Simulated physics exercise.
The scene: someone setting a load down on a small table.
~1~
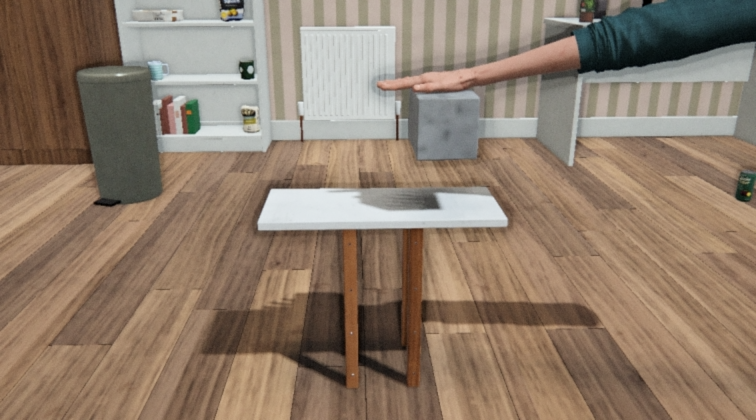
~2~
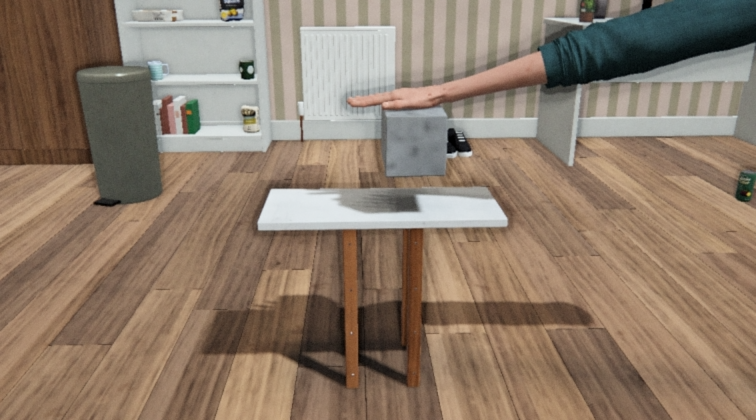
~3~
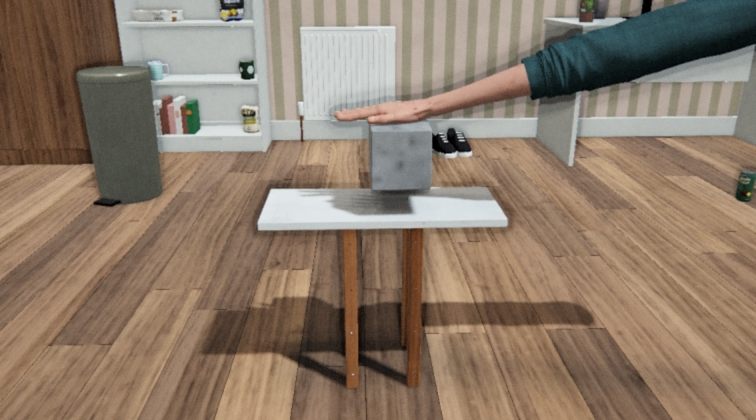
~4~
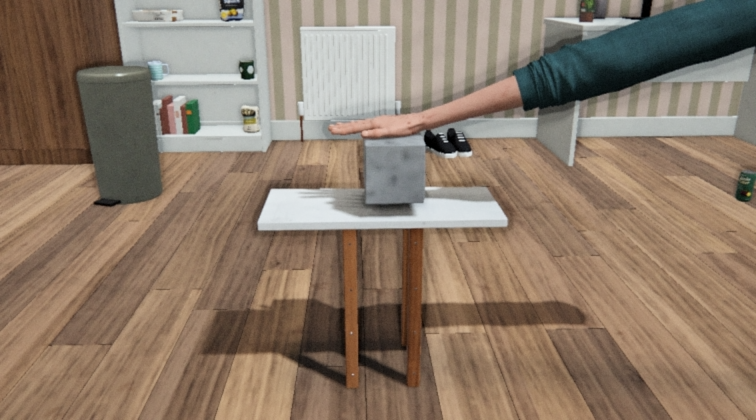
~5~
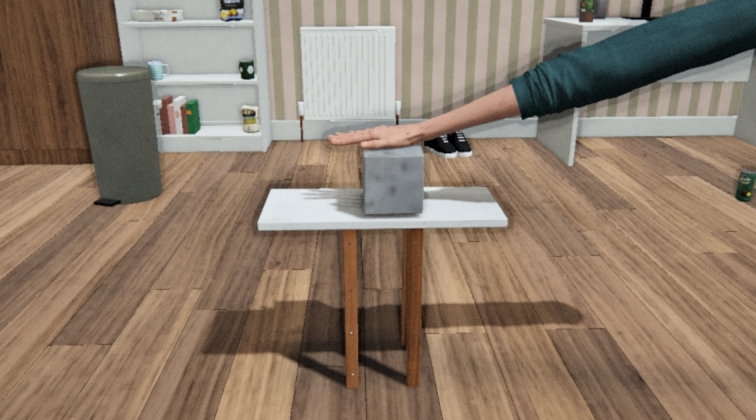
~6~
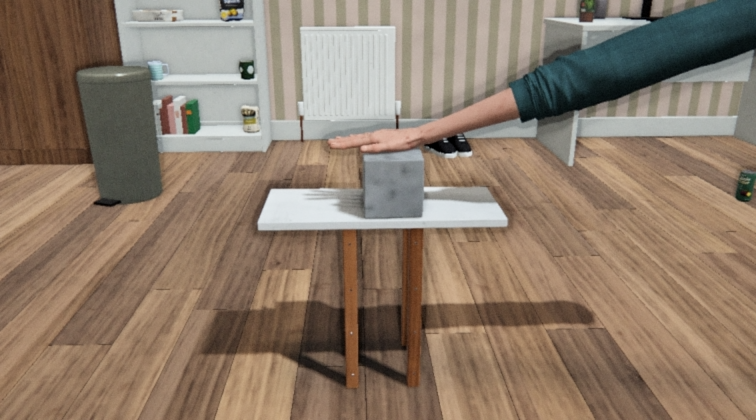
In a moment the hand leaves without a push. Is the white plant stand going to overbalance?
Outcome: The white plant stand holds firm.
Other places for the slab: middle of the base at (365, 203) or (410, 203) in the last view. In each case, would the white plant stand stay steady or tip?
One after another: It keeps steady; stands fast.
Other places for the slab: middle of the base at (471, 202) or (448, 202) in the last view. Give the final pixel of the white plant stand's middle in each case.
About (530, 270) and (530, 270).
Then, 0.40 s later than the last frame, white plant stand at rest near (381, 207).
When it is over, the white plant stand stays flat on its feet, near (381, 207).
